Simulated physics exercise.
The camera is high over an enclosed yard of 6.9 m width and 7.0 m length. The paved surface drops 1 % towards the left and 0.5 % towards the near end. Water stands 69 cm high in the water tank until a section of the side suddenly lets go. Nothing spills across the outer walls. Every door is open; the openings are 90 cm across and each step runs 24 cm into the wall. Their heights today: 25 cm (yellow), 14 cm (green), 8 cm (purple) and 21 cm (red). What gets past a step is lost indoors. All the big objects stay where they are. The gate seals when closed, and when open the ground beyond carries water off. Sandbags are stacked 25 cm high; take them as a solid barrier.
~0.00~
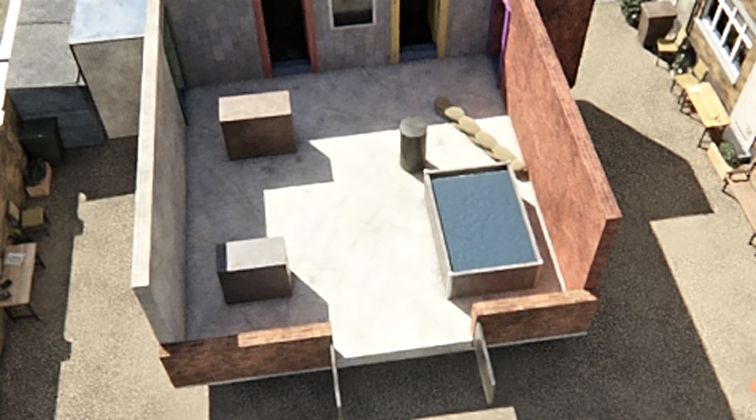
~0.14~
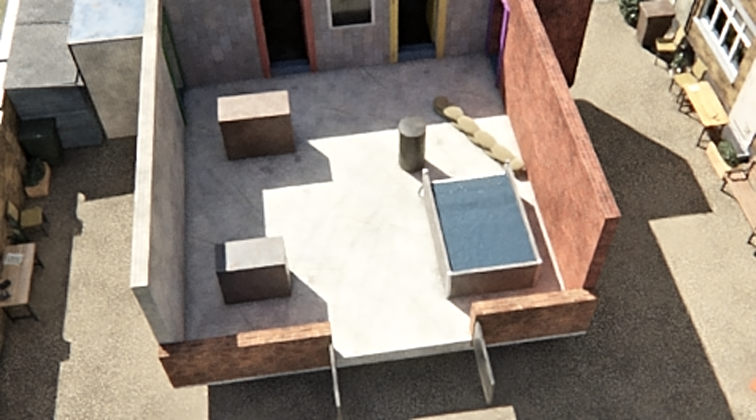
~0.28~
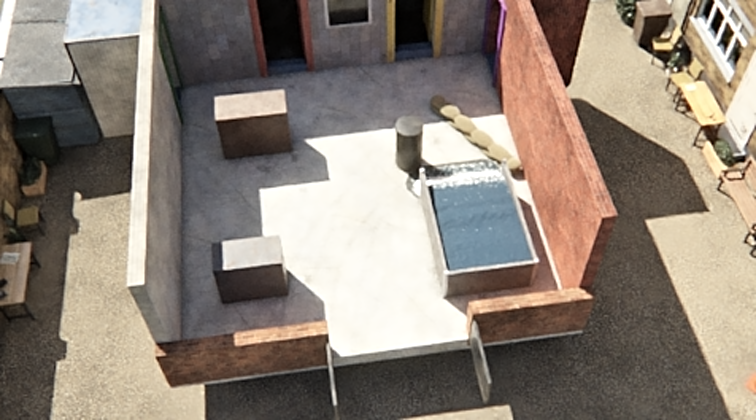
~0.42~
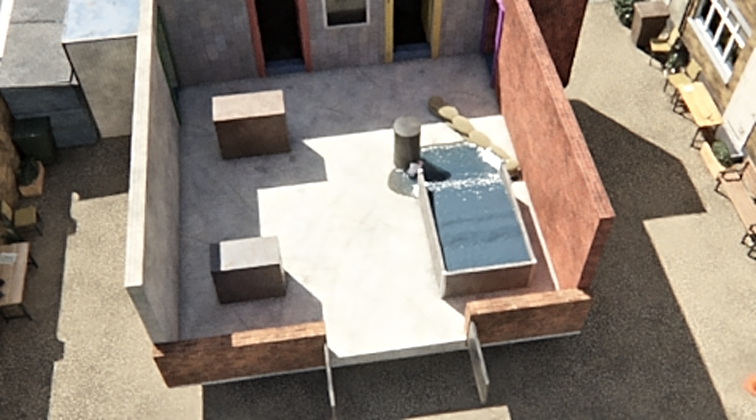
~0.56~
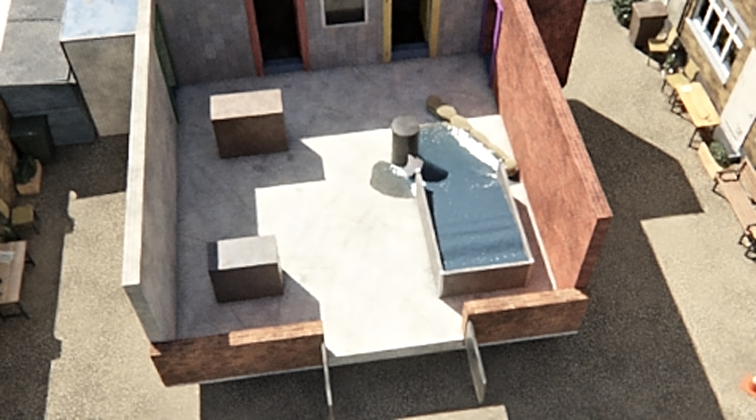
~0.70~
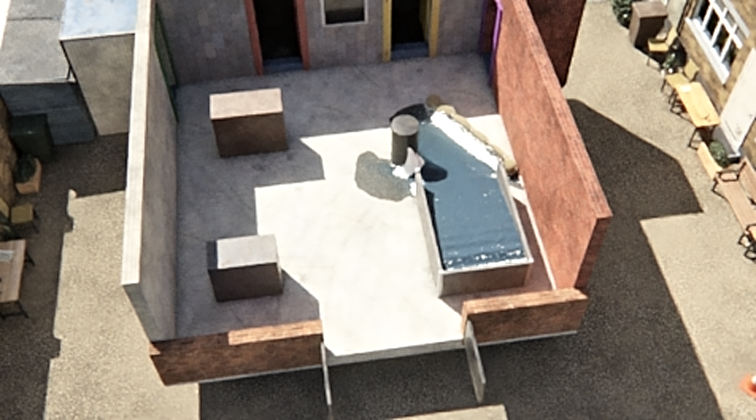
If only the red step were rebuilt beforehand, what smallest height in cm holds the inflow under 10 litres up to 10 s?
Some 12 cm above the ground.
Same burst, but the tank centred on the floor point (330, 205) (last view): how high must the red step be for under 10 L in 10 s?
About 32 cm.
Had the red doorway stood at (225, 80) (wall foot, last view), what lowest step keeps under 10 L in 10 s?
About 10.5 cm.
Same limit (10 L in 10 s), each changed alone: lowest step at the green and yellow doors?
About 29 cm at green and 15 cm at yellow.
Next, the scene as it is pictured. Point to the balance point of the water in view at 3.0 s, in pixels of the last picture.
Around (401, 155).
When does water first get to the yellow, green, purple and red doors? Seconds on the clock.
Yellow 1.2 s, green 2.8 s, purple 2.8 s, red 1.8 s.
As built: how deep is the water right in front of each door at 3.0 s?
Depths in cm: Yellow 14, green 20, purple 9, red 17.
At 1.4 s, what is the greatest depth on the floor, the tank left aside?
Roughly 38 cm.
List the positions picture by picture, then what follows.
In the first frame, still water, 69 cm deep, in the water tank at (481, 218); the red door at (288, 40) is dry.
In the second frame, the gap is on the far side, the front 0.3 m out at a hidden place; the back of the water tank holds 69 cm.
In the third frame, water pours out on the far side and has run 0.7 m, to (419, 171); about 11 cm deep outside, 69 cm at the back.
In the fourth frame, the front is at (423, 148), 1.3 m from the gap on the far side; 2.1 m2 of floor is wet, 69 cm left at the back.
In the fifth frame, the gap is on the far side, the front 1.8 m out at (422, 128); the back of the water tank holds 67 cm.
In the sixth frame, the front is at (414, 108), 2.4 m from the gap on the far side; 3.6 m2 of floor is wet, 60 cm left at the back; the red door at (279, 38), 5.1 m from the gap, is still 3.0 m from the nearest water.
After 1.4 s water covers 20 % of the floor, deepest (38 cm) near (418, 172); it has not reached the red door.
After 3.0 s water covers 55 % of the floor, deepest (26 cm) near (178, 88); 17 cm at the red door, 0 litres in over its 21 cm step.
After 10.0 s water covers 90 % of the floor, deepest (14 cm) near (176, 355); 7 cm at the red door, 0 litres in over its 21 cm step.
At the red door as built, the water arrived by 1.9 s and peaked near 17 cm at 2.8 s.
With a step of 11 cm, 14 litres would have come in within the 10 s; with 13 cm, 7 litres. So under 10 litres takes about 12 cm.
